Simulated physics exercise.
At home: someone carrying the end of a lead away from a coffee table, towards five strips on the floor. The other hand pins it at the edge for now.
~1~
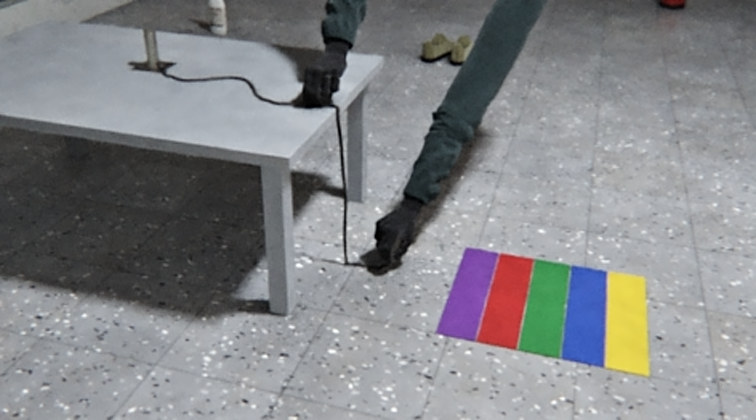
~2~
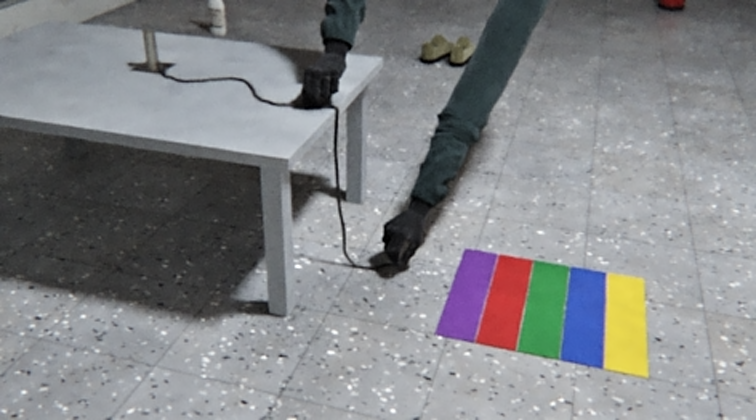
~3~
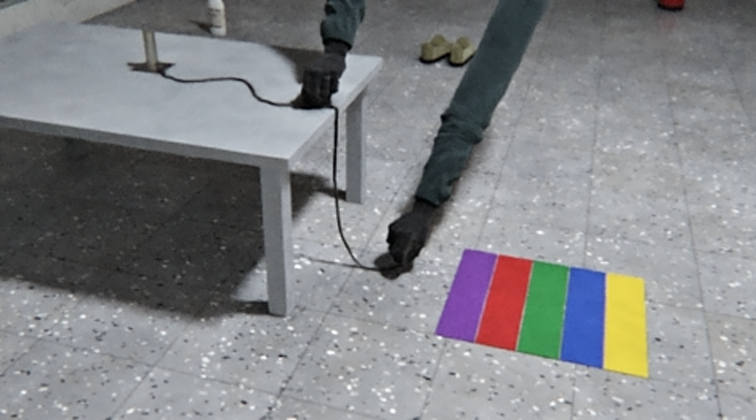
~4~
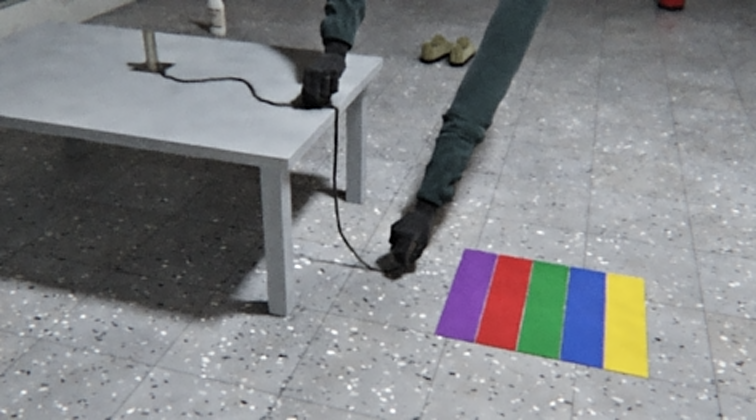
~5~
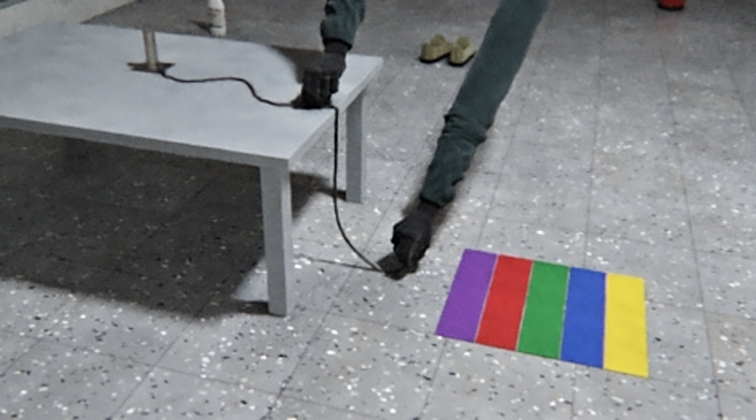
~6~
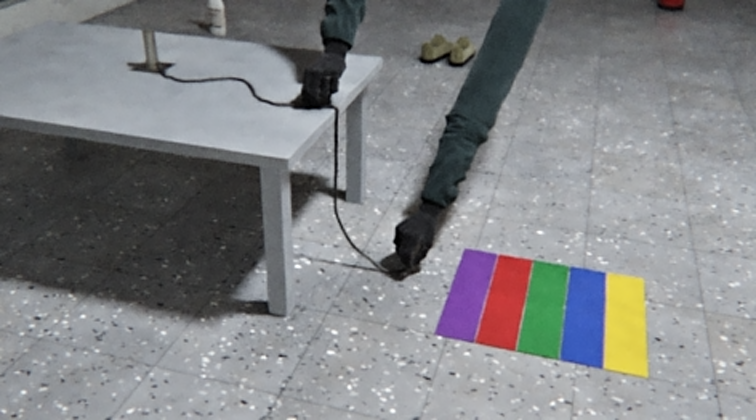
Five joined strips of purple, red, green, blue and yellow lie on a speckled grey tiled floor, seen from above at an angle. To their left, a pale coffee table carries a dark lead running from a small upright post to its edge, pinned there by one black-gloved hand. The other gloved hand, low beside the table, draws the hanging lead slightly rightward, while the view stays still.
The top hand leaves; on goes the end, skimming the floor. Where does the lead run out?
It halts on the green strip.
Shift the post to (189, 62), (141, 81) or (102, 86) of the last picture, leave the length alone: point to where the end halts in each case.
In that order: (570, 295), (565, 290) and (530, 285).
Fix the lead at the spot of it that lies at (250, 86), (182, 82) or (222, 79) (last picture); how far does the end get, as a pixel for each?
Try by try, around (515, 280), (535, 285) and (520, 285).
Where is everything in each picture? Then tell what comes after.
End (392, 259); purple (460, 319); red (501, 327); green (542, 335); blue (584, 343); yellow (627, 352), in the first picture.
End (400, 262); lead through (171, 77) (236, 79) (268, 102) (337, 115) (338, 188) (344, 250), in the second picture.
End (405, 263), in the third picture.
End (407, 263); lead through (171, 77) (236, 79) (268, 102) (336, 115) (335, 187) (351, 249), in the fourth picture.
End (409, 264), in the fifth picture.
End (412, 264); lead through (171, 77) (235, 79) (268, 102) (336, 115) (335, 188) (355, 248), in the sixth picture.
Early on, end near (477, 276); over purple.
Midway, end near (522, 284); over red.
At the end of the slack, end near (548, 288); over green. Over green.
